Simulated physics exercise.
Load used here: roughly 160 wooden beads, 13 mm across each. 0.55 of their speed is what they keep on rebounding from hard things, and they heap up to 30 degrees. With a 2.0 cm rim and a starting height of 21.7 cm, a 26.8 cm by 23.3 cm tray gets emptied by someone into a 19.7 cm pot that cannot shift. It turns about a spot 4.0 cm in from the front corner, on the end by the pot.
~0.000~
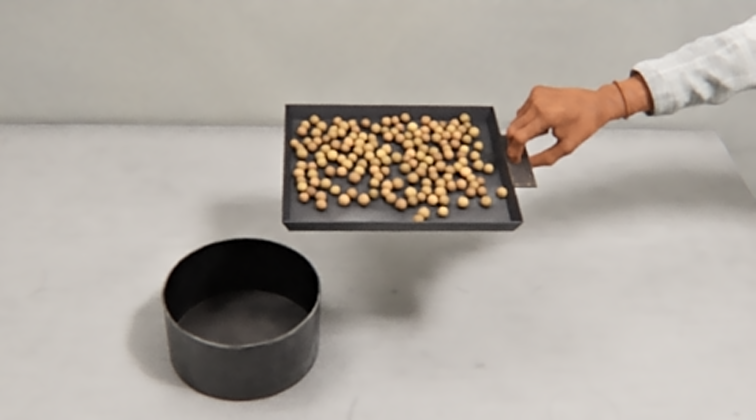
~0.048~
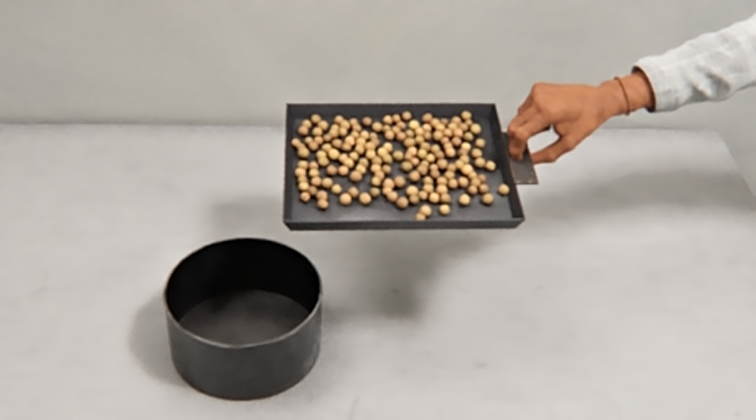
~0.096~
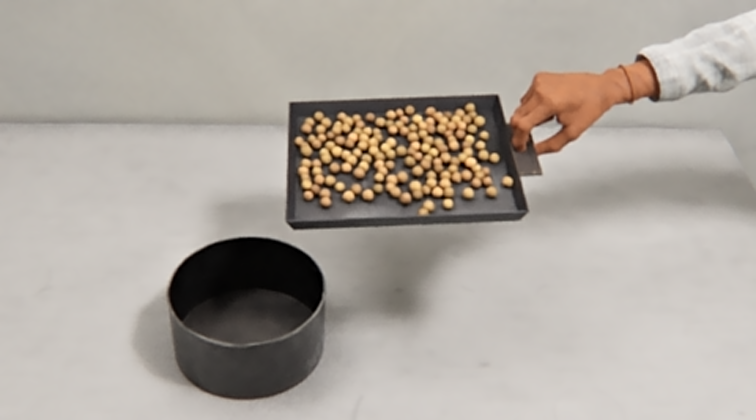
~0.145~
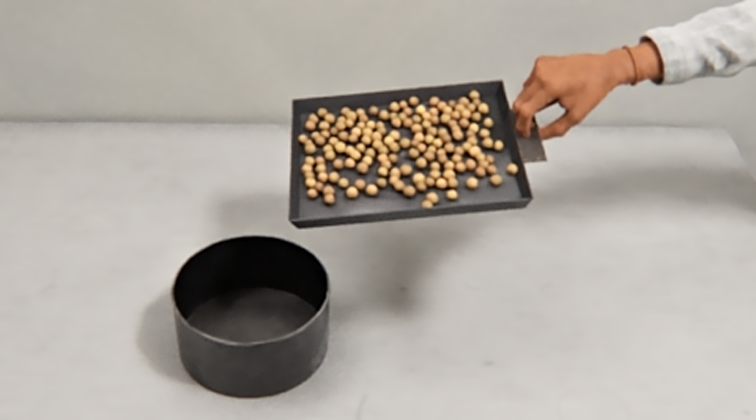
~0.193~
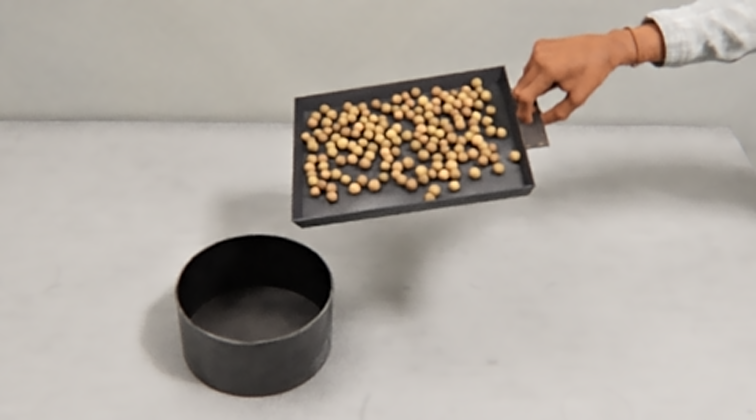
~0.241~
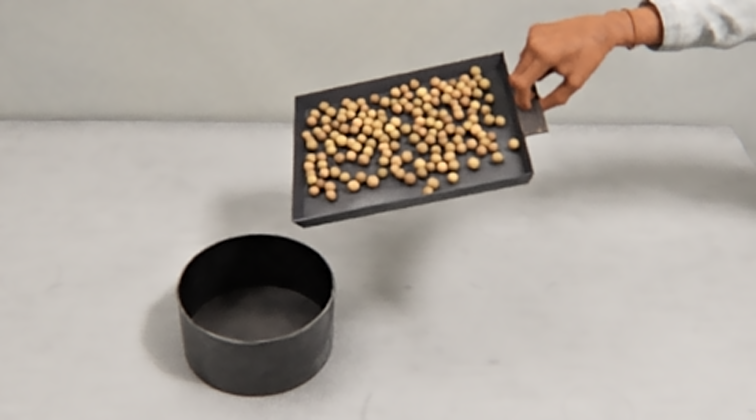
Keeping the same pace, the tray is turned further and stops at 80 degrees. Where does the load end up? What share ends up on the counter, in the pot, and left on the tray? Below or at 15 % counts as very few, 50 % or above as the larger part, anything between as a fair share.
Counter - a fair share, pot - the larger part, tray - very few.
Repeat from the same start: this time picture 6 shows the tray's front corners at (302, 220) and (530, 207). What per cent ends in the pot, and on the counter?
That works out as pot 45 and counter 55.
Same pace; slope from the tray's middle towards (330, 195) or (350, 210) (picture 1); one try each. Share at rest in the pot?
That would be close to 95 per cent, then close to 70 per cent.
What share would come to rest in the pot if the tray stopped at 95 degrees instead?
Roughly 75 %.
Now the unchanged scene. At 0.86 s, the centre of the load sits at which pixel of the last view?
Around (288, 166).
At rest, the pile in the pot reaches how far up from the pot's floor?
Around 2.5 cm above the floor.
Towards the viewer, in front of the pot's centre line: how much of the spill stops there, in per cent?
I'd put it at around 0 per cent.
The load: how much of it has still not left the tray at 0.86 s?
It works out to near 70 per cent of the load.
After 0.61 s, tilt 46 degrees; the tray holds 100 %, the pot 0 %.
After 0.86 s, tilt 68 degrees; the tray holds 70 %, the pot 10 %.
After 1.22 s, tilt 80 degrees; the tray holds 10 %, the pot 55 %.
By 2.4 s all is still; counter 25 %, pot 75 %, tray 0 %.
